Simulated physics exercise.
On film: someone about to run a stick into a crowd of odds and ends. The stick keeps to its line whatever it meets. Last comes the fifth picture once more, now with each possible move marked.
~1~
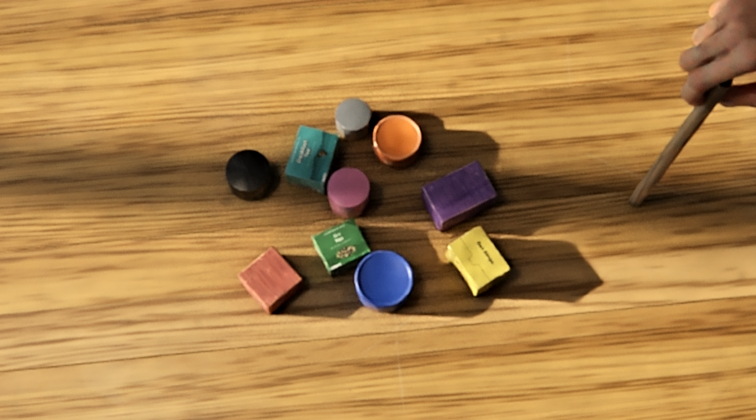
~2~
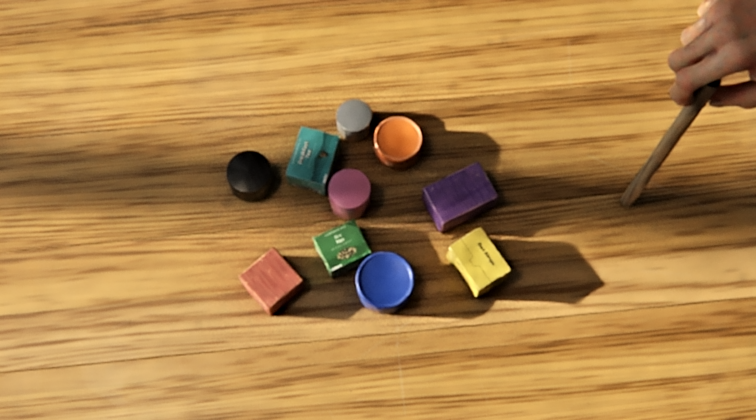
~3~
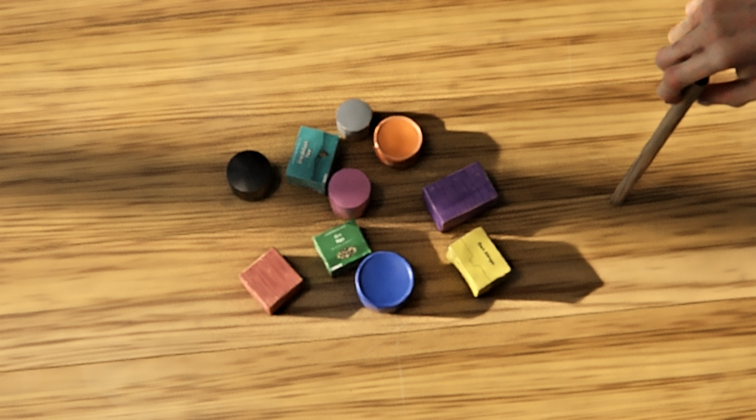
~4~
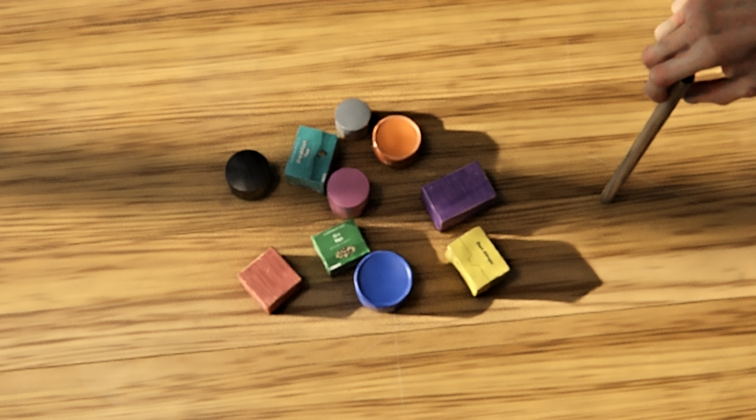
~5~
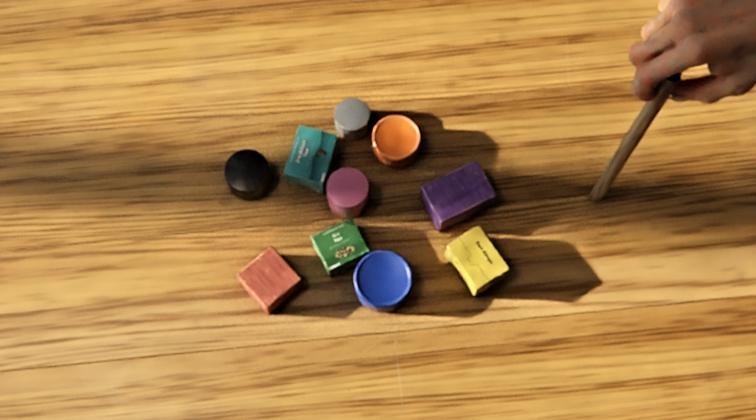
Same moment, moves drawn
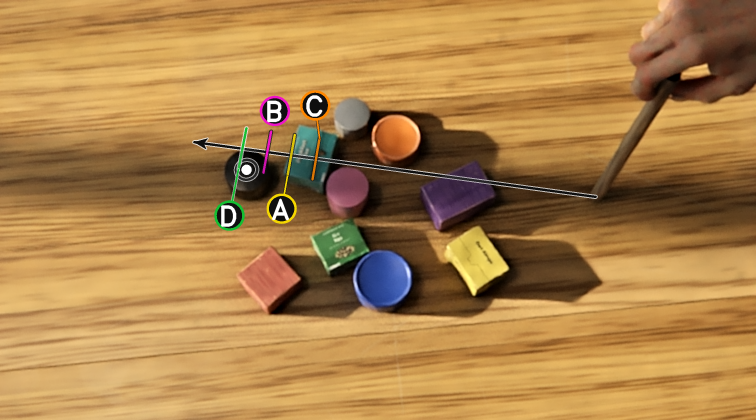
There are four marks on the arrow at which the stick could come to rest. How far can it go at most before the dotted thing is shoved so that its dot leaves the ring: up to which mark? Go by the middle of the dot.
No farther than C.
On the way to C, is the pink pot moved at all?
No.
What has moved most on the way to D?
The turquoise packet.
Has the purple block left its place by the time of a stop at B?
Yes.
On the marked copy, A at (291, 156); B at (268, 152); C at (316, 159); D at (242, 149); the arrow from (596, 197) to (194, 142); the white dot at (246, 170).
With C. Early on, foot of the stick (495, 184).
Further on, foot of the stick (394, 170); purple block (426, 207); orange jar (389, 136).
At the end, foot of the stick (316, 159); purple block (426, 207); turquoise packet (288, 161); the dot is still in its ring.
As for the rest, A shifts the dotted thing to (227, 182); B shifts the dotted thing to (211, 194); D shifts the dotted thing to (205, 204).
